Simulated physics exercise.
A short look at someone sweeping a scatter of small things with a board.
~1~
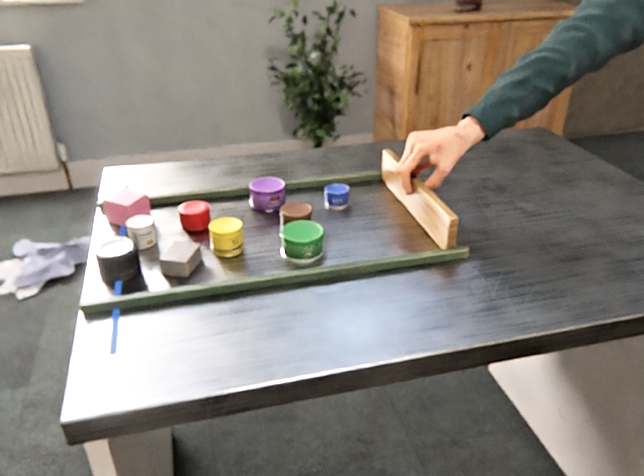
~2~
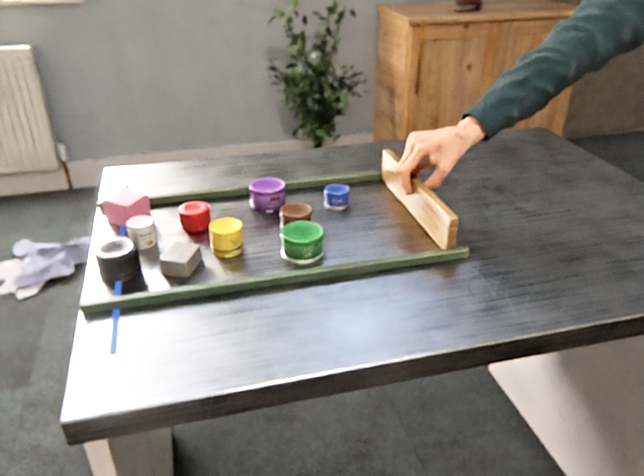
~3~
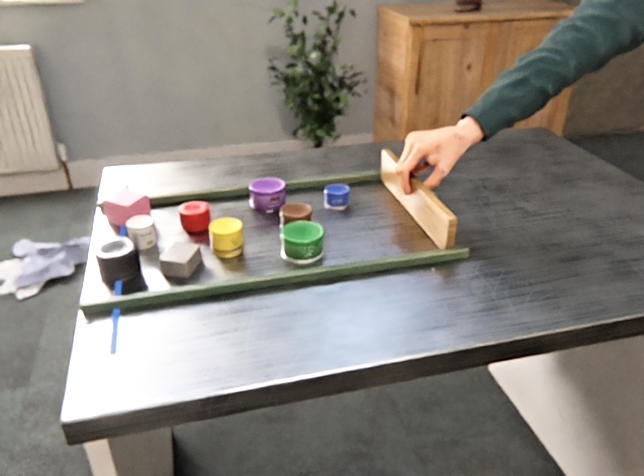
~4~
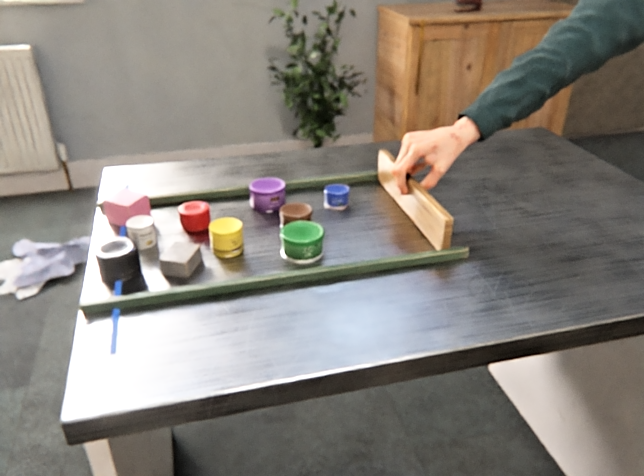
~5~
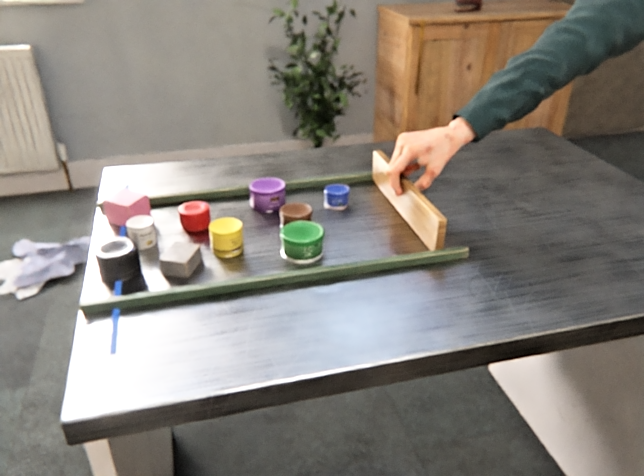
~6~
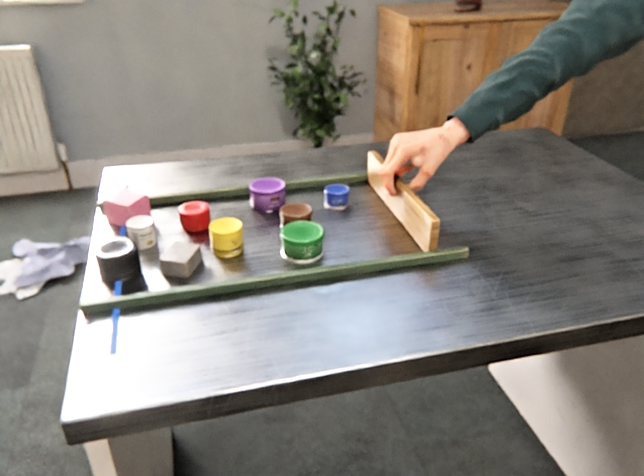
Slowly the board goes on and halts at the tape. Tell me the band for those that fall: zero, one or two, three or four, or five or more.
The number that fall off is five or more.
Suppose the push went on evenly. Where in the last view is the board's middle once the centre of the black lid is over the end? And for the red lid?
At (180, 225) for the black lid; at (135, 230) for the red lid.
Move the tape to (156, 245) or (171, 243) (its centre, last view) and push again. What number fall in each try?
The counts: 1 and 1.
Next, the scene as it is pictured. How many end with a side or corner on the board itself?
That makes 4.
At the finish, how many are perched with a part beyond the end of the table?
Overhanging: 3.
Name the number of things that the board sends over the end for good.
The count is 6.
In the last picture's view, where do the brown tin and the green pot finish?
About (103, 240), and the other about (93, 270).
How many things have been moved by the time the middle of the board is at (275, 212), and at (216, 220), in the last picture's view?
By then 4, and 7.
A little later, none off yet; black lid at rest near (118, 259); pink block at rest near (127, 208); white tub at rest near (142, 233).
When it is over, the number that fall off is five or more; down, yellow tub, red lid, grey block, white tub, pink block and black lid.
